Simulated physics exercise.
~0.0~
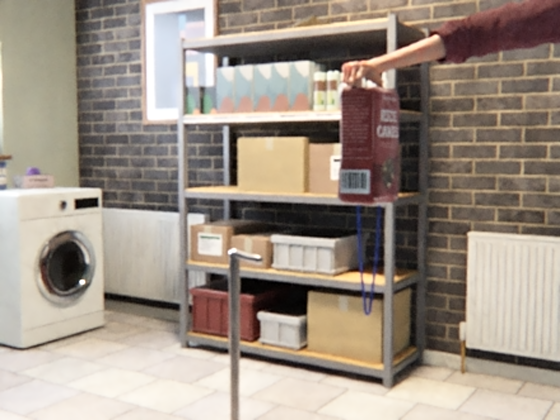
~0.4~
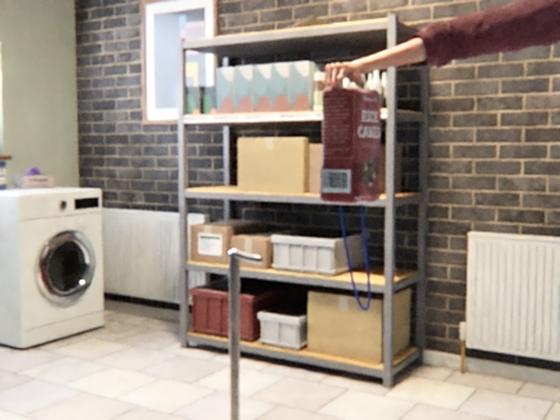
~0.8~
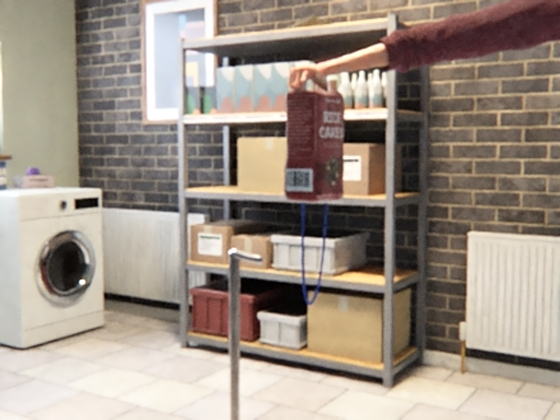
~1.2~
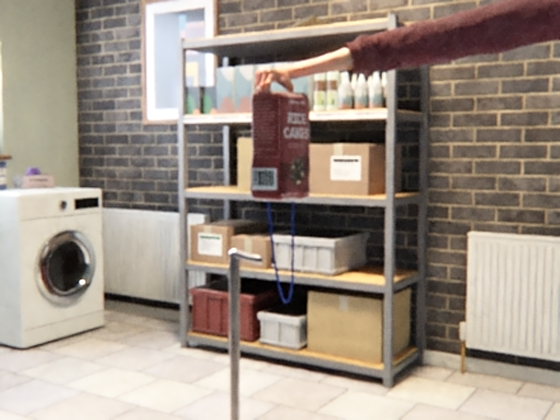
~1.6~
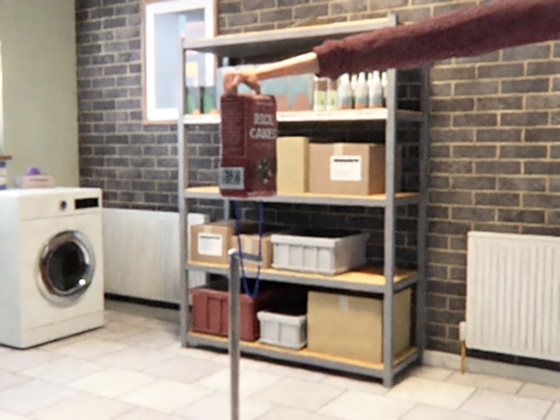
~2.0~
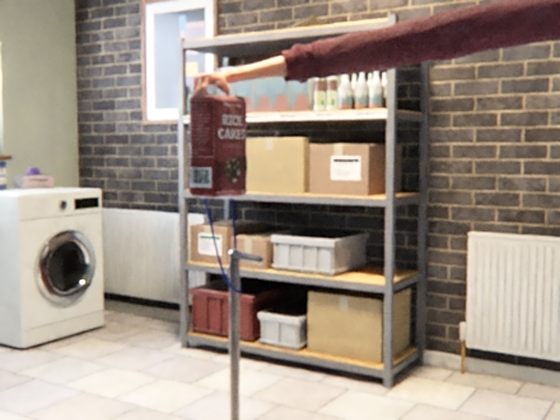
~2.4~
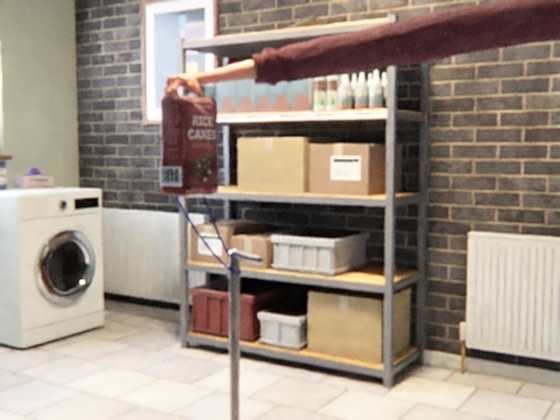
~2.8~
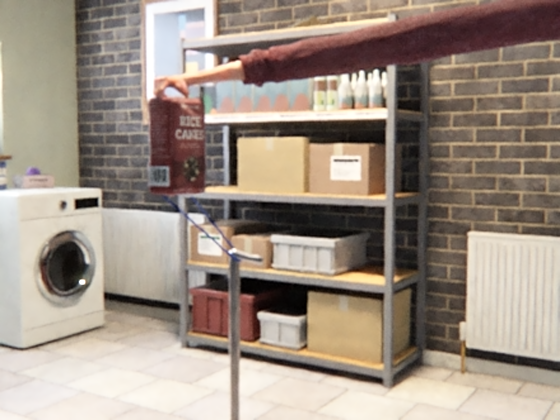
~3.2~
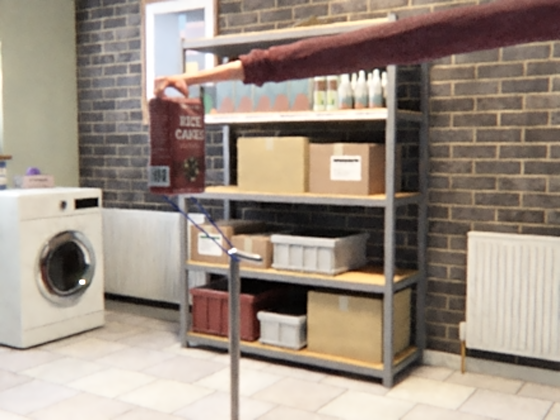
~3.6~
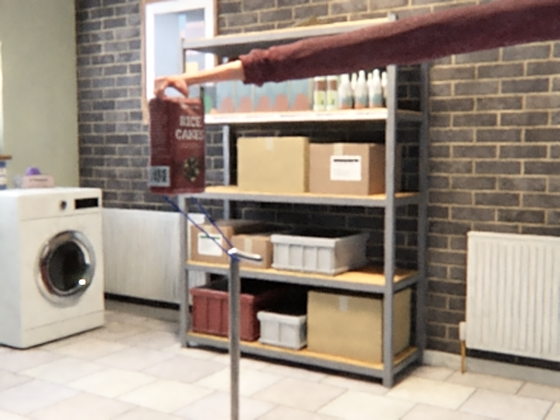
A hand carrying a red sack leftward past a hooked post until its dangling shoelace loop snags, pulls tight, and the hand stops.
